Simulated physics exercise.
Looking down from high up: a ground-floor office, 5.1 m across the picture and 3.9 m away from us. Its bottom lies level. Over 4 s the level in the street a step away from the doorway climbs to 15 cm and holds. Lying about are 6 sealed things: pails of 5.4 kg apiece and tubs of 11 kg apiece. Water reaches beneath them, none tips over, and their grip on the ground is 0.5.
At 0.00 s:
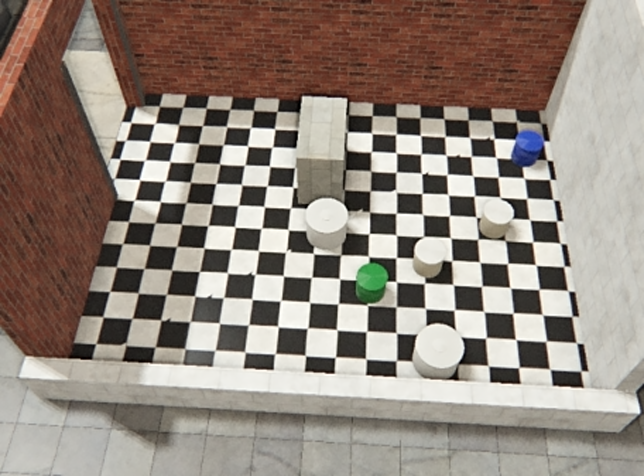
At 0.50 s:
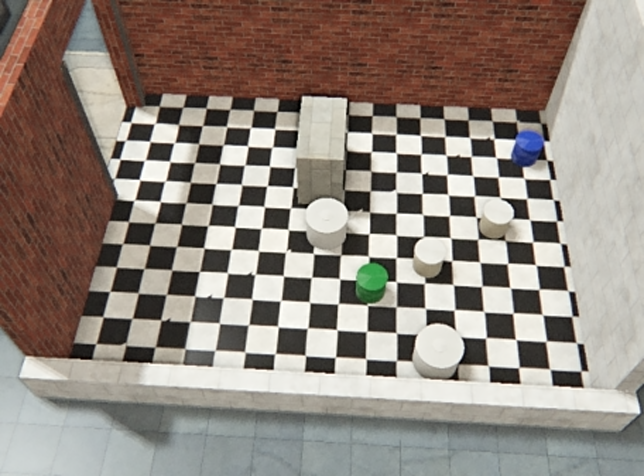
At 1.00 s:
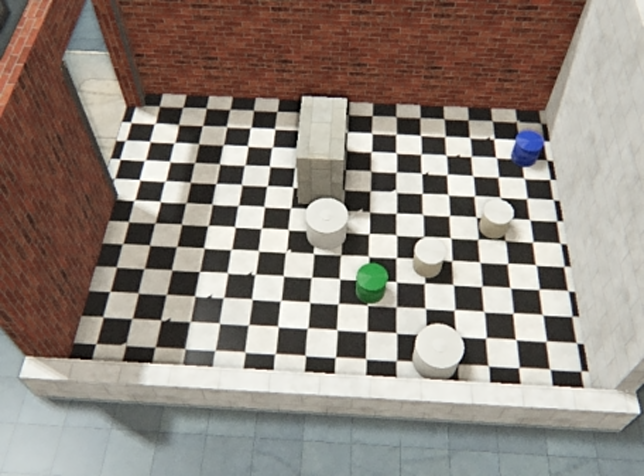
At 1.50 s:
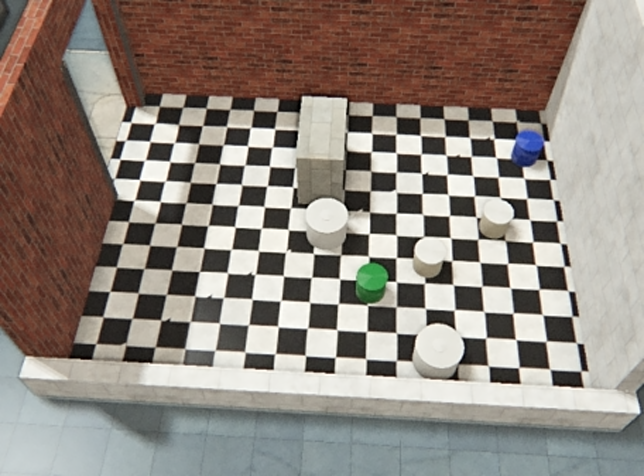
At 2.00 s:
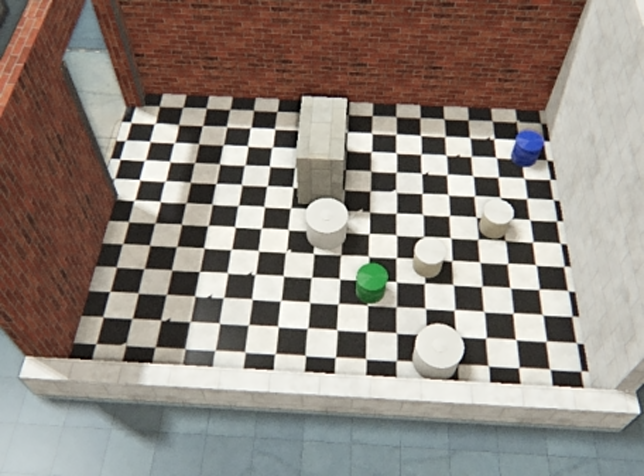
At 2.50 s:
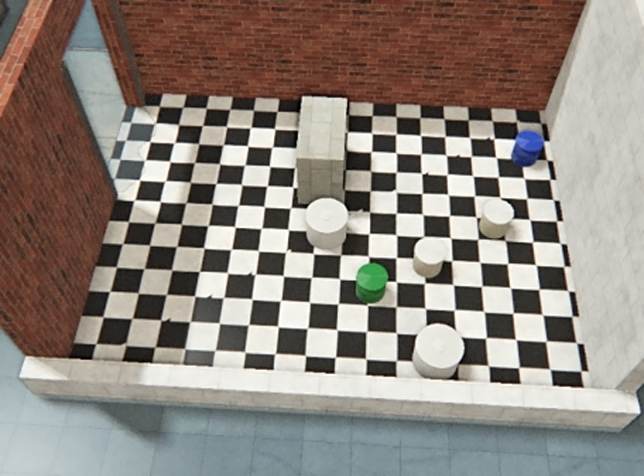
A ground-floor room with a black-and-white checkered floor and brick and pale walls is seen from high above. A green pail stands right of centre among four white tubs, a blue pail sits near the far right corner, and a grey block stands toward the back. Bluish water spreads over the paving outside, then just reaches the floor by the left opening, while the objects and camera stay still.
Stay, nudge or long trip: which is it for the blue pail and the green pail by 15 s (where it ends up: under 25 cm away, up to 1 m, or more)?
Blue pail goes a long way; green pail remains where it was.
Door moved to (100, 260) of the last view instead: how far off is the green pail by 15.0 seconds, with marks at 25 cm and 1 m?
In that case the green pail would have gone a great distance.
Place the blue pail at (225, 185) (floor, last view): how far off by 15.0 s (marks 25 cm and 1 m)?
Short answer, it is taken a long way.
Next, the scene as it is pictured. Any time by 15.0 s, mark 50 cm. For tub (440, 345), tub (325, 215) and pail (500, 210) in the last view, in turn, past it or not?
Going one by one, I get above, within and within.
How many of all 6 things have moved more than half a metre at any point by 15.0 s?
By my tally, 3.
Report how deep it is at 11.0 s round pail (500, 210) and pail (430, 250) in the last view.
Around 4 cm and 3 cm.
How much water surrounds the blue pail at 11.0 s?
Depth approx. 7 cm.
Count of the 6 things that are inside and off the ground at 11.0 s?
Answer: 1.
After 3.5 s the blue pail is near (530, 141), 0.0 m from its start, aground; the green pail is near (372, 276), 0.0 m from its start, aground; 0 afloat.
After 6.8 s the blue pail is near (530, 141), 0.0 m from its start, aground; the green pail is near (372, 276), 0.0 m from its start, aground; 0 afloat.
After 11.0 s the blue pail is near (538, 182), 0.6 m from its start, afloat; the green pail is near (372, 276), 0.0 m from its start, aground; 1 afloat.
After 15.0 s the blue pail is near (562, 298), 2.1 m from its start, afloat; the green pail is near (372, 276), 0.0 m from its start, aground; 4 afloat.
